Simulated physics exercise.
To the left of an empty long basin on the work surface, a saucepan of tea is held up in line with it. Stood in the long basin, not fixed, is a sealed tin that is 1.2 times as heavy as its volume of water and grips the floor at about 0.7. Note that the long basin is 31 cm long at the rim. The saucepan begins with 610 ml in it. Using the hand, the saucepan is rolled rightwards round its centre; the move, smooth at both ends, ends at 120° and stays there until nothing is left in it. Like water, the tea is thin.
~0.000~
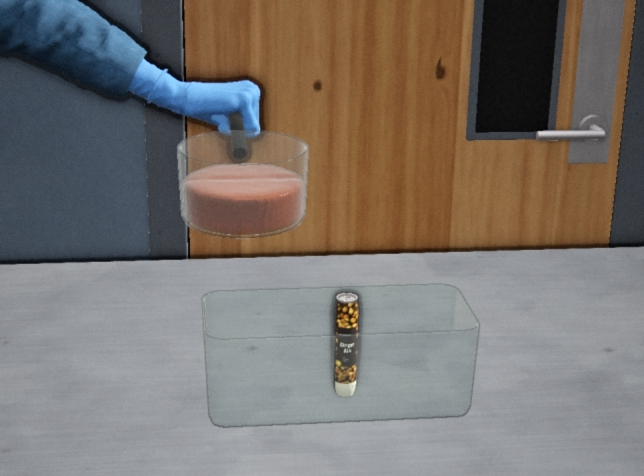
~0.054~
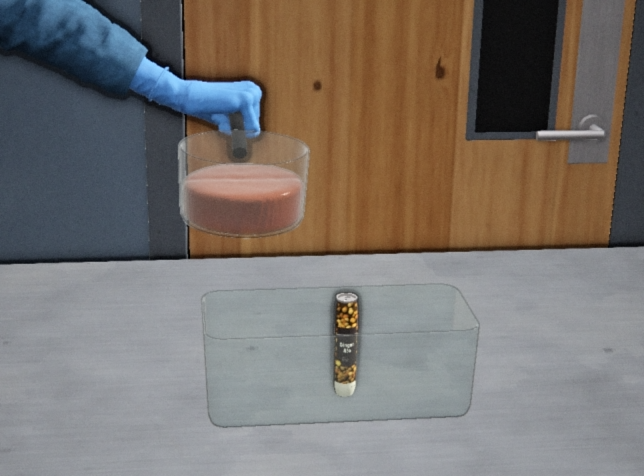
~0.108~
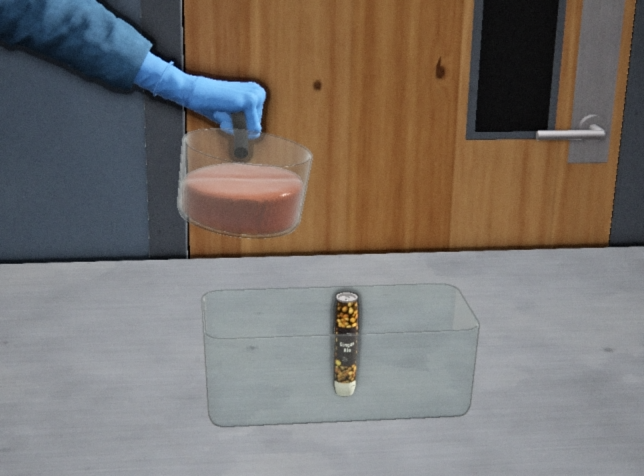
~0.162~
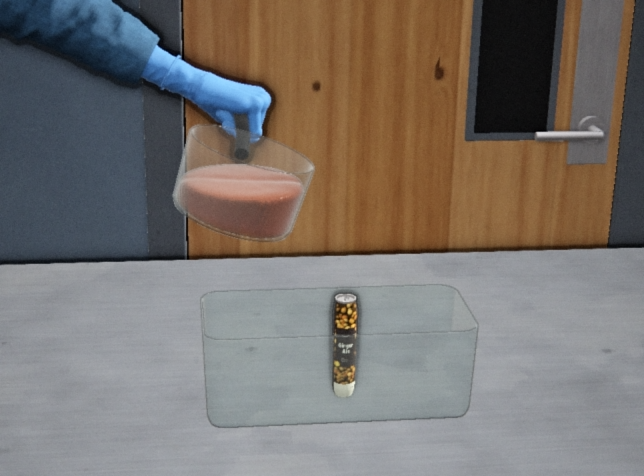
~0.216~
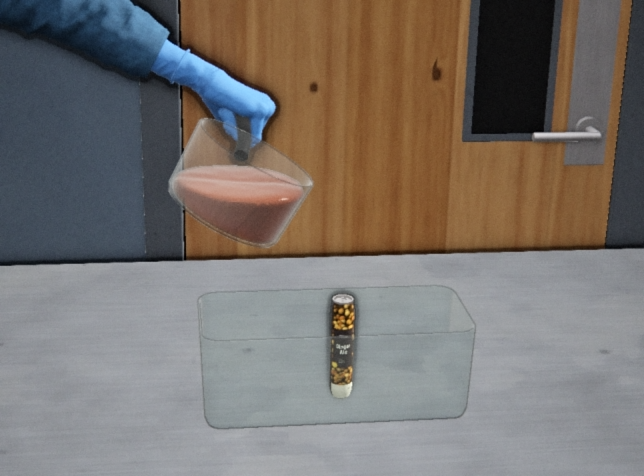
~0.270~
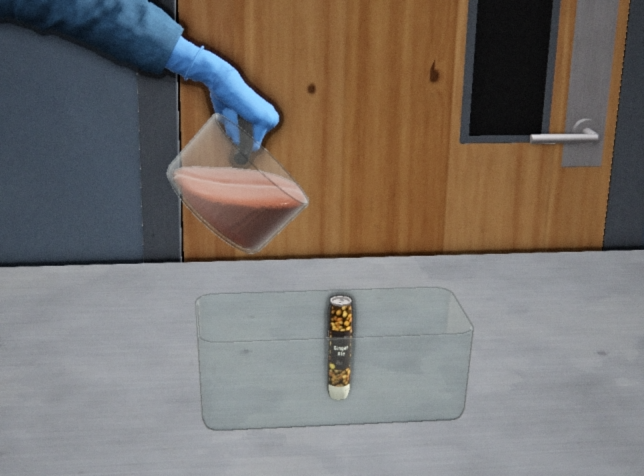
Blue-gloved hand tilting a clear saucepan of reddish-brown tea steadily rightwards above a long glass basin with a tin standing inside.
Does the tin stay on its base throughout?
No, it goes down.
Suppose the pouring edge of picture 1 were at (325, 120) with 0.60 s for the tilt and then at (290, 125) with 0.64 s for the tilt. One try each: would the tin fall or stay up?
In the first try it comes down; in the second it comes down.
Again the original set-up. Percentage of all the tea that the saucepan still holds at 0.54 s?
22 %.
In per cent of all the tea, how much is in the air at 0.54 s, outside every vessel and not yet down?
About 48 per cent.
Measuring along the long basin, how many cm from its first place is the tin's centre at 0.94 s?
Close to 5 cm.
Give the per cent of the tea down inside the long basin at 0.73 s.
Some 88 percent.
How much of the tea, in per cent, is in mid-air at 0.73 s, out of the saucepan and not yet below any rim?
Close to 9 in every hundred parts.
By 0.54 s the tilt is 110° and 23 per cent is still to pour; the tin stands where it began.
By 0.73 s the tilt is 120° and 2 per cent is still to pour; the tin leans 6°.
By 0.94 s the tilt is 120° and 0 per cent is still to pour; the tin leans 40°.
By 1.16 s the tilt is 120° and 0 per cent is still to pour; the tin lies on its side.
At rest the tin lies on its side.
